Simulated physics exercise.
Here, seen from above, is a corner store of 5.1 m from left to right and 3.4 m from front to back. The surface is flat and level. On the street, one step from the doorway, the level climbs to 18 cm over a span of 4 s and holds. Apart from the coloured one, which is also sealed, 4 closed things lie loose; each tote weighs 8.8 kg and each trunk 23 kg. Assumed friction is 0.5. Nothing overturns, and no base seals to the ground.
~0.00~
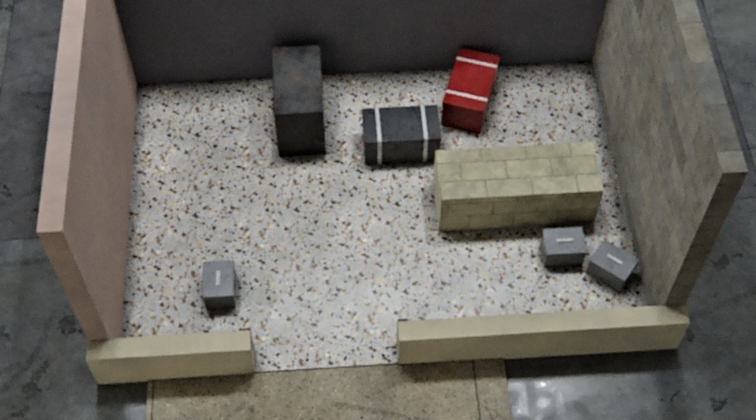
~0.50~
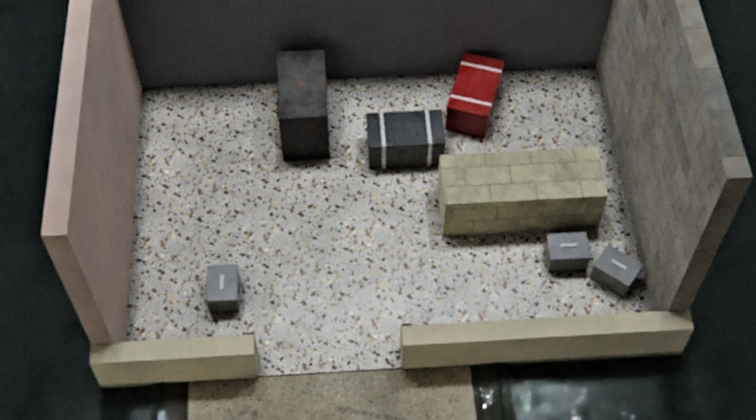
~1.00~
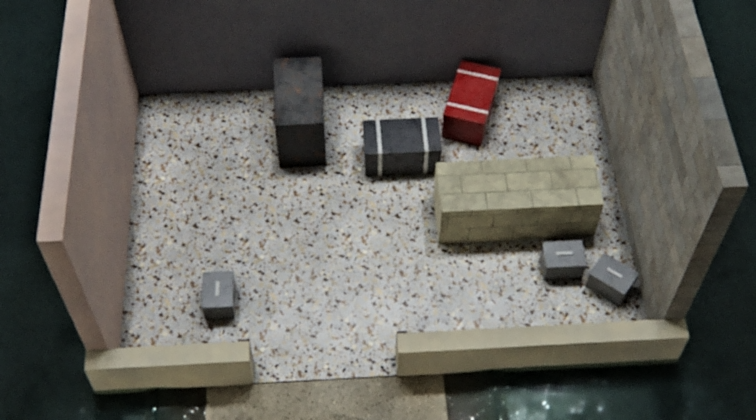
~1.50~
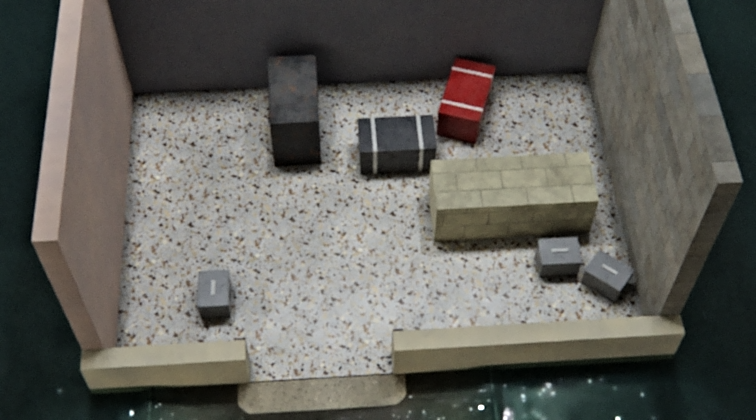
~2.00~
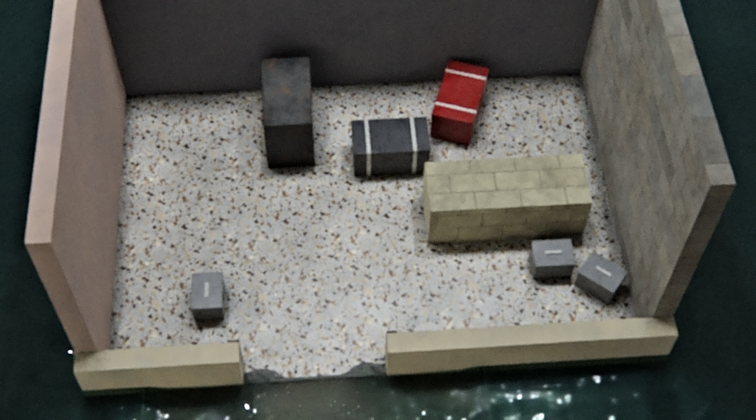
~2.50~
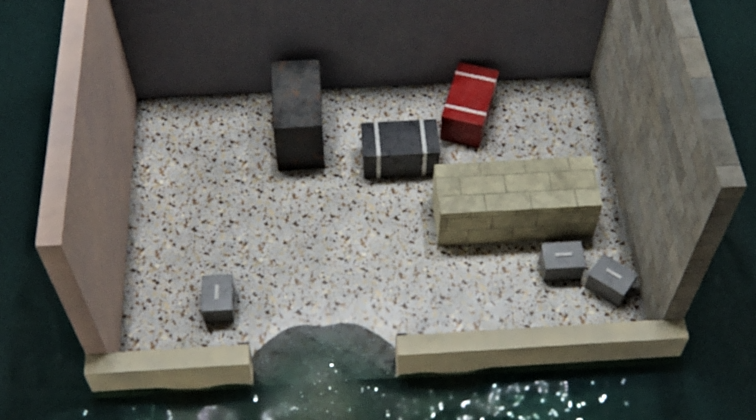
Dark water rising around a walled corner store, covering the street and doorstep, then entering the doorway as the trunks stay still.
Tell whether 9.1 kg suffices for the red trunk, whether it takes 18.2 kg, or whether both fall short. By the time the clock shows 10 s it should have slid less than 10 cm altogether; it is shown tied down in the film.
Neither mass.
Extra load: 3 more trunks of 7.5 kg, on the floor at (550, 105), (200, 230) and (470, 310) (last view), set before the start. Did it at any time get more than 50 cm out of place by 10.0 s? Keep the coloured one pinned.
Order as asked: Stays within / goes beyond / stays within.
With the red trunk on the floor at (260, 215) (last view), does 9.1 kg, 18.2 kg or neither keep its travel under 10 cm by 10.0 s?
Well, no option works.
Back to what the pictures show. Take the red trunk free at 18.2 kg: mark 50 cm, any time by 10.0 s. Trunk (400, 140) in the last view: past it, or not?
Result: Threshold exceeded.
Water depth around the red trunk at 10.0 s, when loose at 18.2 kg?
About 8 cm.
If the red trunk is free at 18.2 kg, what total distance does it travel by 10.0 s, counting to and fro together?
Total path: Around 120 cm.
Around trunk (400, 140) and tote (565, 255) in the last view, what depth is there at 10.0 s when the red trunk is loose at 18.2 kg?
Roughly 9 and 3 cm.
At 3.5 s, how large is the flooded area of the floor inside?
Around 2.0 m2 of it.
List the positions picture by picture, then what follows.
In the first picture, the red trunk at (472, 79) rests on the ground; water covers 0.0 m2; 0 of 5 have shifted.
In the second picture, the red trunk at (476, 84) rests on the ground; 0.0 m2 under water; 0 of 5 have shifted.
In the third picture, the red trunk at (473, 91) rests on the ground; 0.0 m2 under water; 0 of 5 have shifted.
In the fourth picture, the red trunk at (467, 89) rests on the ground; 0.0 m2 under water; 0 of 5 have shifted.
In the fifth picture, the red trunk at (461, 91) rests on the ground; 0.0 m2 under water; 0 of 5 have shifted.
In the sixth picture, the red trunk at (471, 93), on the bottom; 0.4 m2 under water; 0 of 5 have shifted.
After 3.5 s the red trunk would be 0 cm from its start with 9.1 kg and 0 cm from its start with 18.2 kg; 0 cm of water round it then.
After 4.5 s the red trunk would be 0 cm from its start with 9.1 kg and 0 cm from its start with 18.2 kg; 0 cm of water round it then.
After 7.0 s the red trunk would be 4 cm from its start with 9.1 kg and 2 cm from its start with 18.2 kg; 5 cm of water round it then.
After 10.0 s the red trunk would be 121 cm from its start with 9.1 kg and 114 cm from its start with 18.2 kg; 8 cm of water round it then.
